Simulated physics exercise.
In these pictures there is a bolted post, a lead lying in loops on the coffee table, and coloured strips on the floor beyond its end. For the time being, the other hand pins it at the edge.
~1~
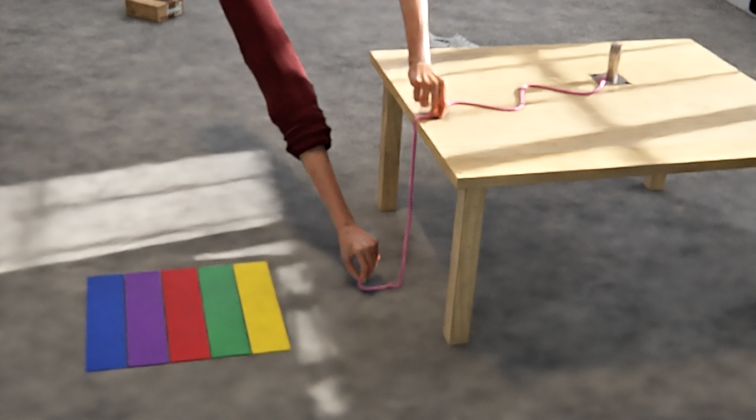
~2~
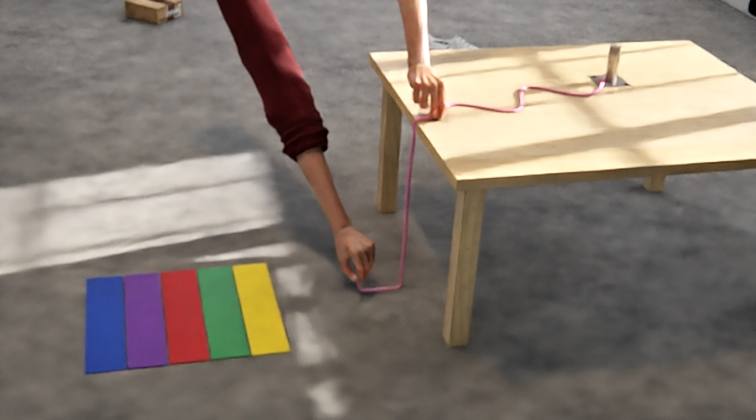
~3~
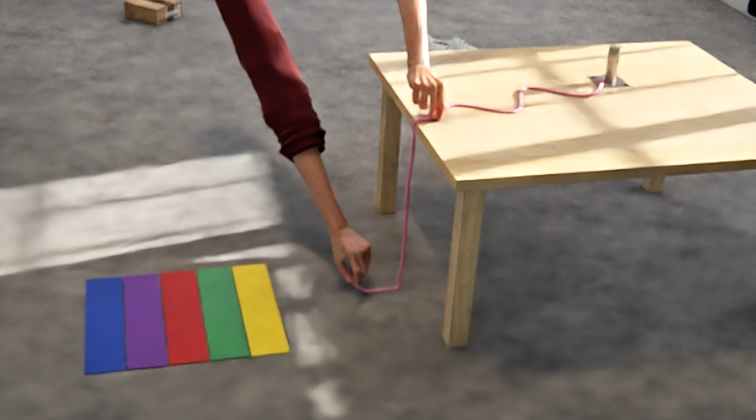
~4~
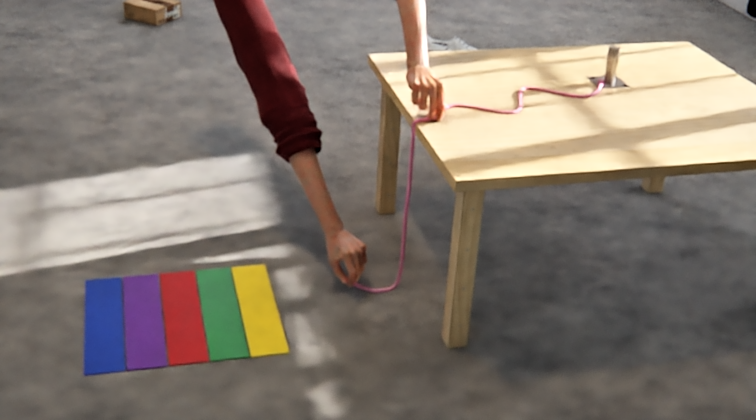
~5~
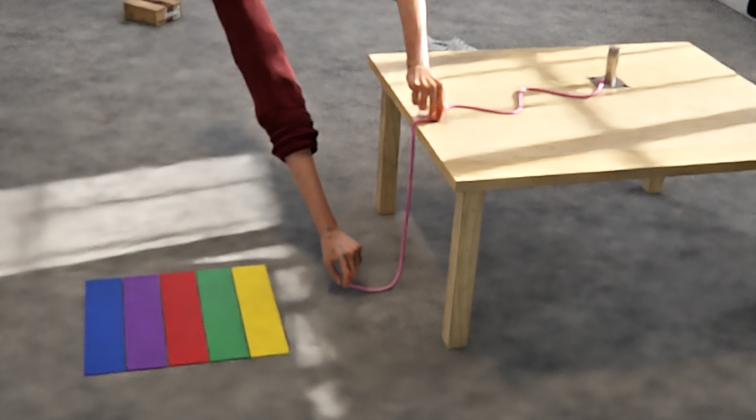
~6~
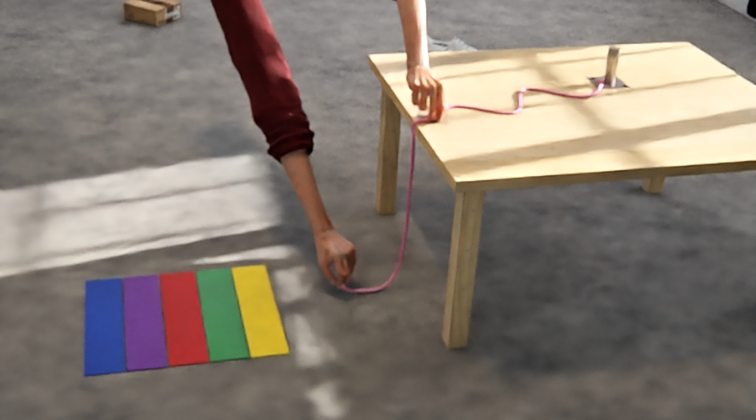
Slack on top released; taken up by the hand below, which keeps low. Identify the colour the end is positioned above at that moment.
It is positioned above purple.
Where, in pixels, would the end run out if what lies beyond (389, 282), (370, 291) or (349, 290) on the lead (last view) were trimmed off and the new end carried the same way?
About (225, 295), then (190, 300), then (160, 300).
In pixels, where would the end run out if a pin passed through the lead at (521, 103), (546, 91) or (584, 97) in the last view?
(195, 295), (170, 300) and (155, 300).
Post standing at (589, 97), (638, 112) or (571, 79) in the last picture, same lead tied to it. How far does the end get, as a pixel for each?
Going by the last picture, roughly (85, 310), (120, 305) and (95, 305).
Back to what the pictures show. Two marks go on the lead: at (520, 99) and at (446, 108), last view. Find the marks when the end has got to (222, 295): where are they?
Point one: (492, 104); point two: (405, 139).
Early on, end near (222, 295); over green.
Midway, end near (170, 300); over red.
At the end of the slack, end near (139, 303); over purple. It gets as far as the purple strip.
